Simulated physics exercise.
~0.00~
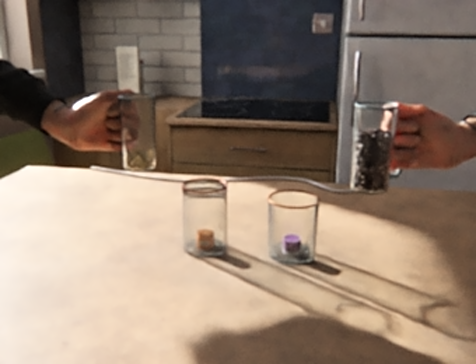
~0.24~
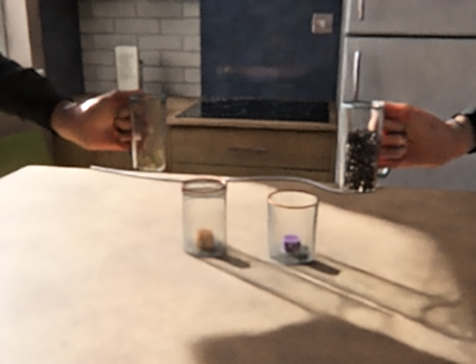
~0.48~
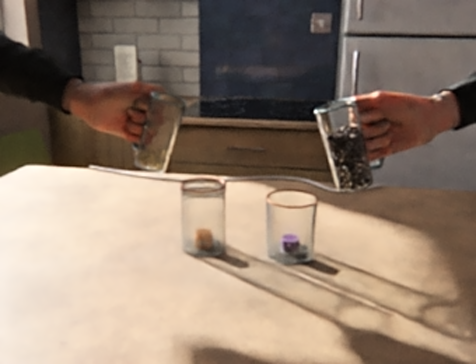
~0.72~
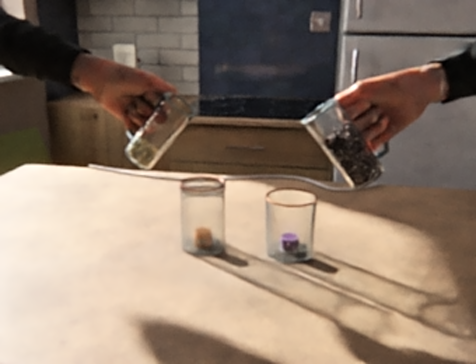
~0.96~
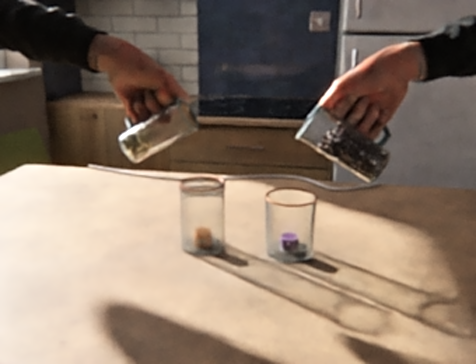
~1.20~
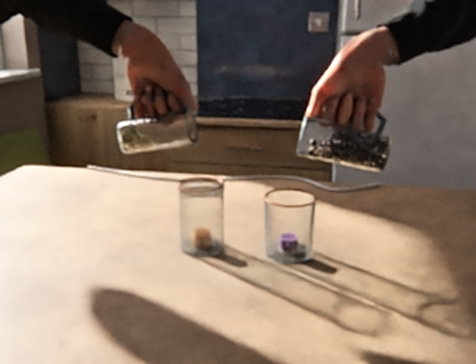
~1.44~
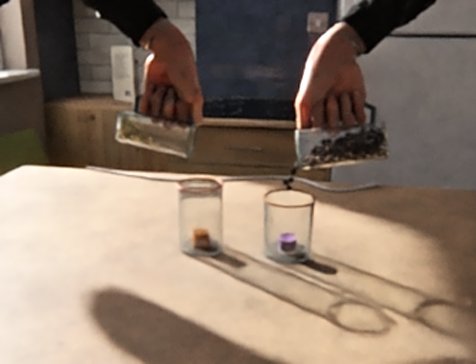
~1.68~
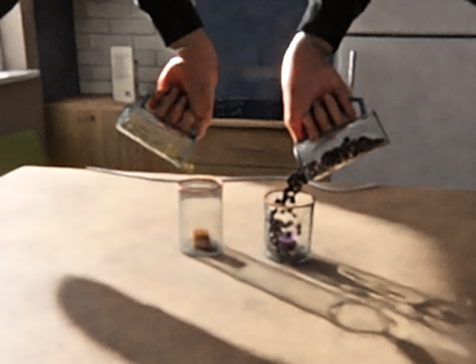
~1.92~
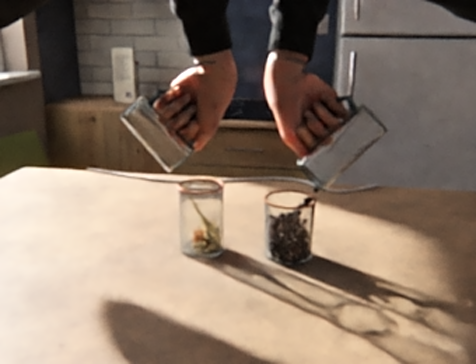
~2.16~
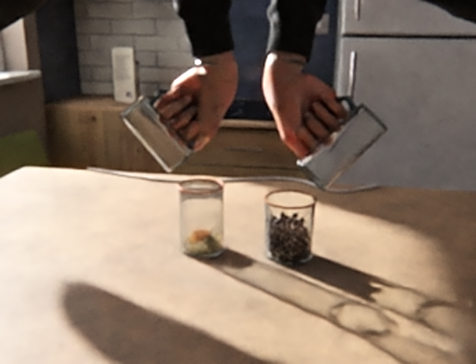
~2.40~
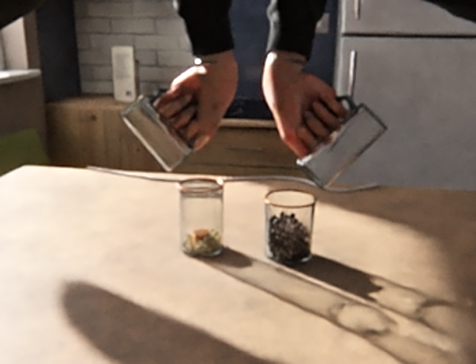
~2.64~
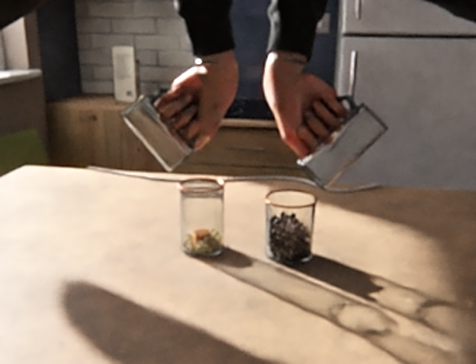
On a sunlit kitchen counter, two hands tipped glass mugs over a pair of clear glasses, each holding a small object. Dark bits half filled the right glass and buried its purple piece, while a little pale stuff left the left one's orange piece showing.
